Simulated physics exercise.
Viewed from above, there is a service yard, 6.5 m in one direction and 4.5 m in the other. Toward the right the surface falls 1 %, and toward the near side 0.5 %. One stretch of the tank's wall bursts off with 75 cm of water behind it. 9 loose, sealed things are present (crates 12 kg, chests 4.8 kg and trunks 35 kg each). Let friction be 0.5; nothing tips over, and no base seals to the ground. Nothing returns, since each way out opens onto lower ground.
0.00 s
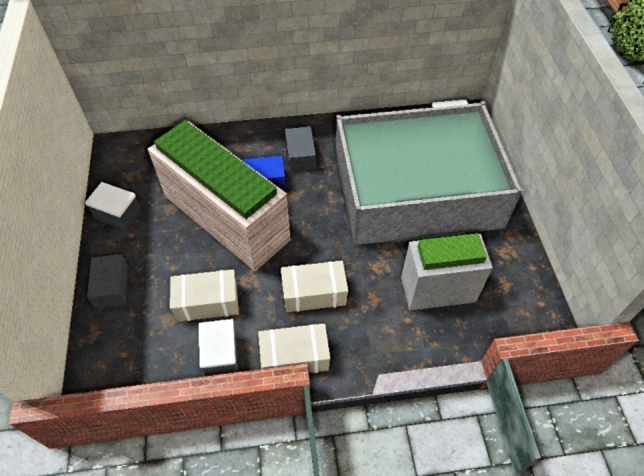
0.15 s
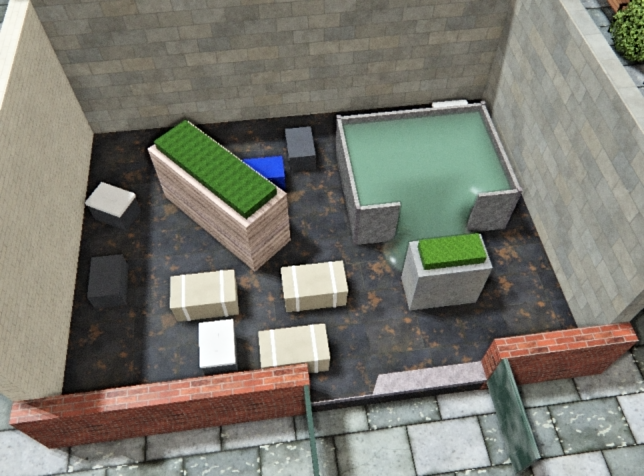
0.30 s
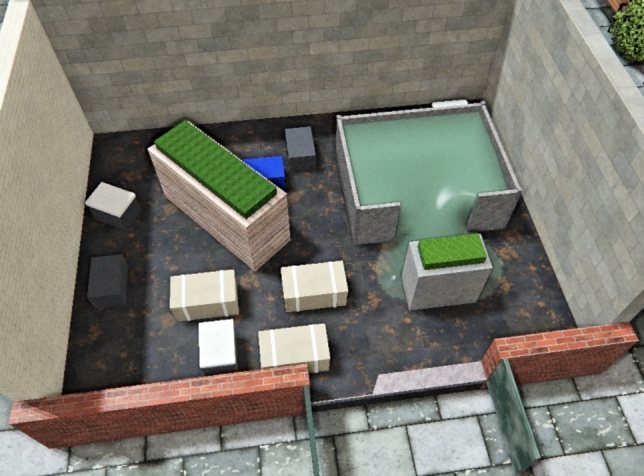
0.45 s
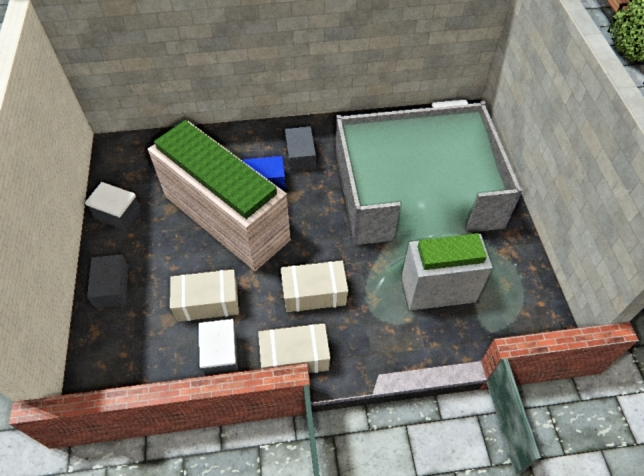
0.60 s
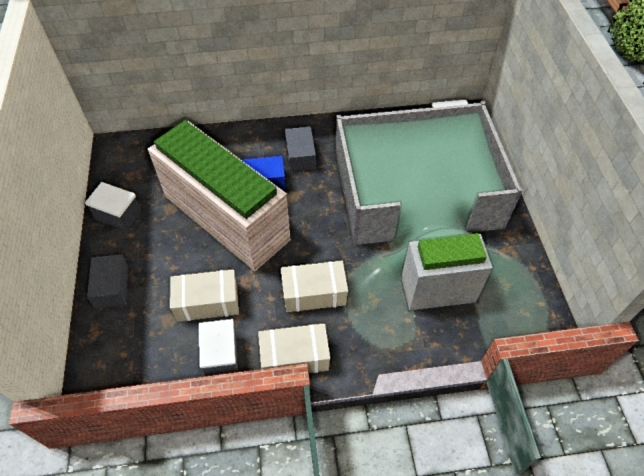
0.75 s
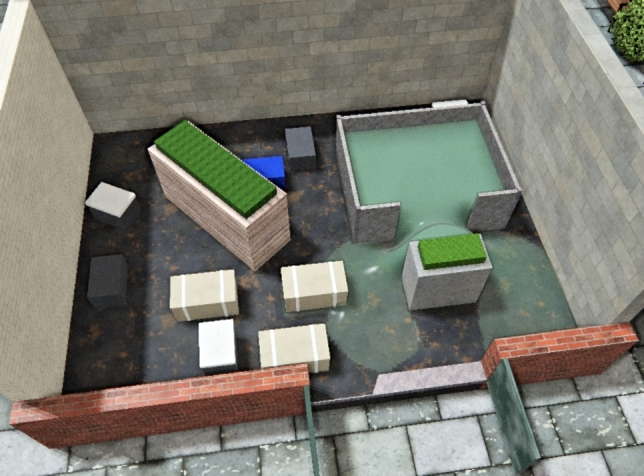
A walled yard with a dark, rust-mottled floor is seen from high above, with a low red brick wall along the near side. A grey tank of green water stands at back right, near a green-topped block, with a long planter, pale chests and a partly hidden blue box further left. The tank's front wall breaks open and water spreads around the block toward the near side, while the boxes and camera stay still.
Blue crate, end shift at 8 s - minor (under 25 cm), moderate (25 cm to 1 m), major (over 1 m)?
I'm guessing it fails to move much.
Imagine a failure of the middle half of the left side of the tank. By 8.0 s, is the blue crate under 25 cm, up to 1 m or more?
I'd expect the blue crate to have ended up far off.
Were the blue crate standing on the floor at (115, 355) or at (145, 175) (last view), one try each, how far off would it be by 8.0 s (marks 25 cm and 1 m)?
One try each gives this: It wanders off a long way, then it wanders off a long way.
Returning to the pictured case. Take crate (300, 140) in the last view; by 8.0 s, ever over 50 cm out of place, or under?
Its shift stays inside the threshold.
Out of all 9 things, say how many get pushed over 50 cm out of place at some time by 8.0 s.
The total is 6.
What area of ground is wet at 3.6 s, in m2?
Roughly 23 m2.
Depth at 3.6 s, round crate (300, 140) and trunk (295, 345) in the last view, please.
Depths: Near 2 cm, then near 17 cm.
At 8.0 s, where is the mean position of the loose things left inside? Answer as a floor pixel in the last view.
I'd say about (222, 184) in the last view.
After 1.6 s the blue crate is near (263, 168), 0.0 m from its start, aground; 0 of 9 are out; 0 afloat.
After 3.6 s the blue crate is near (259, 150), 0.4 m from its start, aground; 0 of 9 are out; 2 afloat.
After 5.6 s the blue crate is near (256, 150), 0.4 m from its start, aground; 0 of 9 are out; 7 afloat.
After 8.0 s the blue crate is near (269, 165), 0.1 m from its start, afloat; 0 of 9 are out; 8 afloat.
